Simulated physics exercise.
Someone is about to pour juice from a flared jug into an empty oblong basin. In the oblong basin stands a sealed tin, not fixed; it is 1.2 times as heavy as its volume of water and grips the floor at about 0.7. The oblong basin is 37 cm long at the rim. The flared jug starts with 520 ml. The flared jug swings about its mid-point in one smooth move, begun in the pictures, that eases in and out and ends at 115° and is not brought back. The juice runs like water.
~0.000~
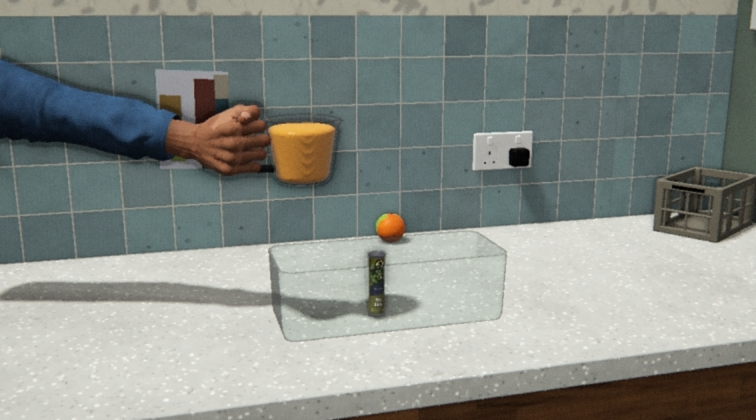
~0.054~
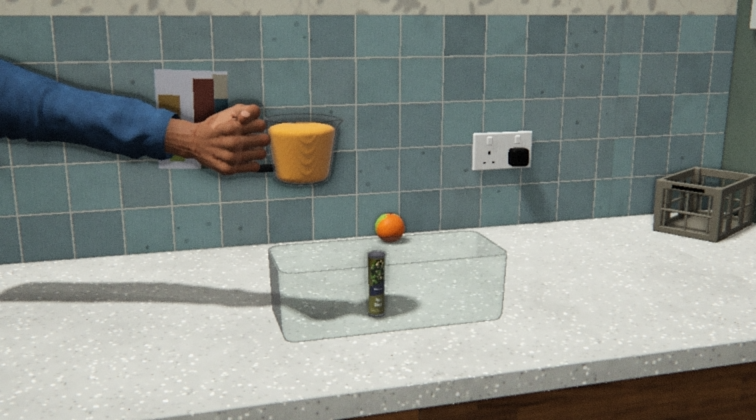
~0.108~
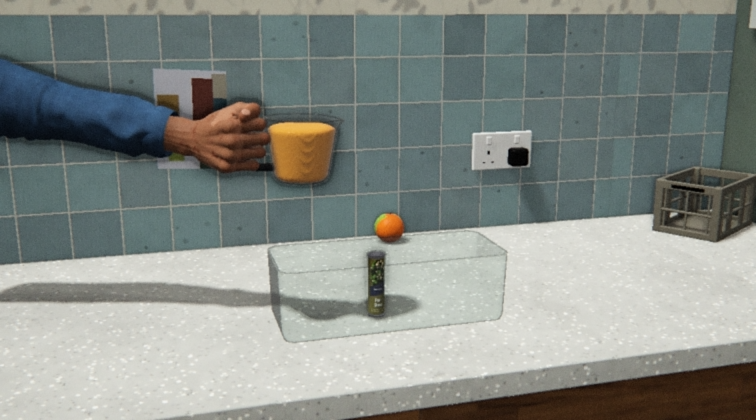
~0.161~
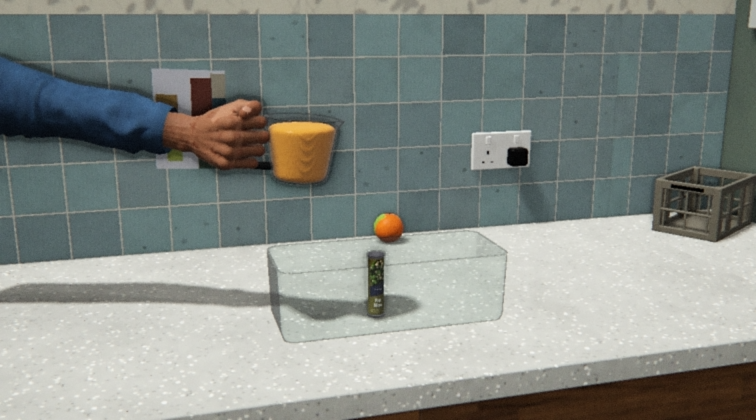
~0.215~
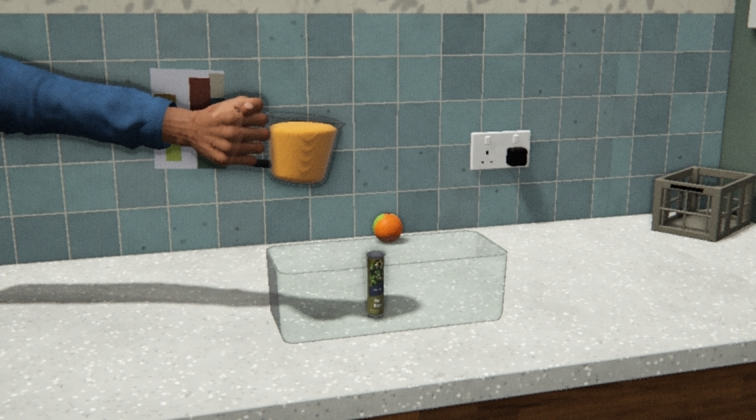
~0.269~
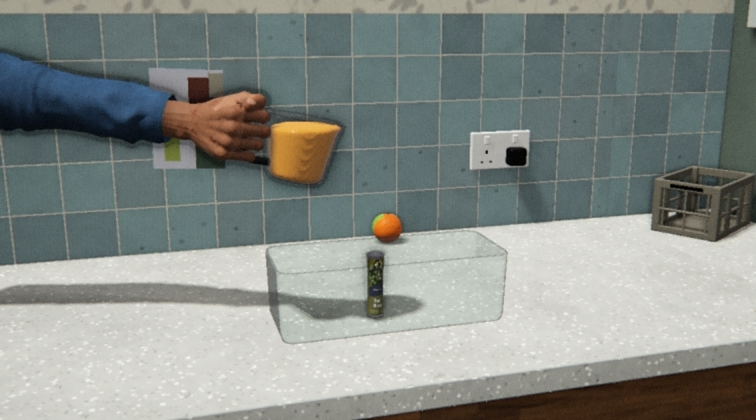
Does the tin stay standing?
It keeps standing.
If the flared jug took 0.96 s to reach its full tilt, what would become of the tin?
Then it topples.
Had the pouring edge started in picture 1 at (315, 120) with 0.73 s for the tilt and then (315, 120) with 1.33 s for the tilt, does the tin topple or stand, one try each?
First it goes over; then it topples.
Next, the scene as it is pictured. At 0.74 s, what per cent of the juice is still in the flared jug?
About 64 per cent.
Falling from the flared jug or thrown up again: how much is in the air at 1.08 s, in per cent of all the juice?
About 14 per cent.
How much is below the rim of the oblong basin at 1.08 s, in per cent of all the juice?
Some 78 per cent.
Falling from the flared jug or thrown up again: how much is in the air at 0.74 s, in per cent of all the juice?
Near 26 in a hundred.
Then, 0.74 s in, the tilt is 67° and 64 per cent is still to pour; the tin stands where it began.
Then, 1.08 s in, the tilt is 105° and 7 per cent is still to pour; the tin stands where it began.
Then, 1.44 s in, the tilt is 115° and 0 per cent is still to pour; the tin stands where it began.
Then, 1.83 s in, the tilt is 115° and 0 per cent is still to pour; the tin stands where it began.
Finally, the tin stands where it began.
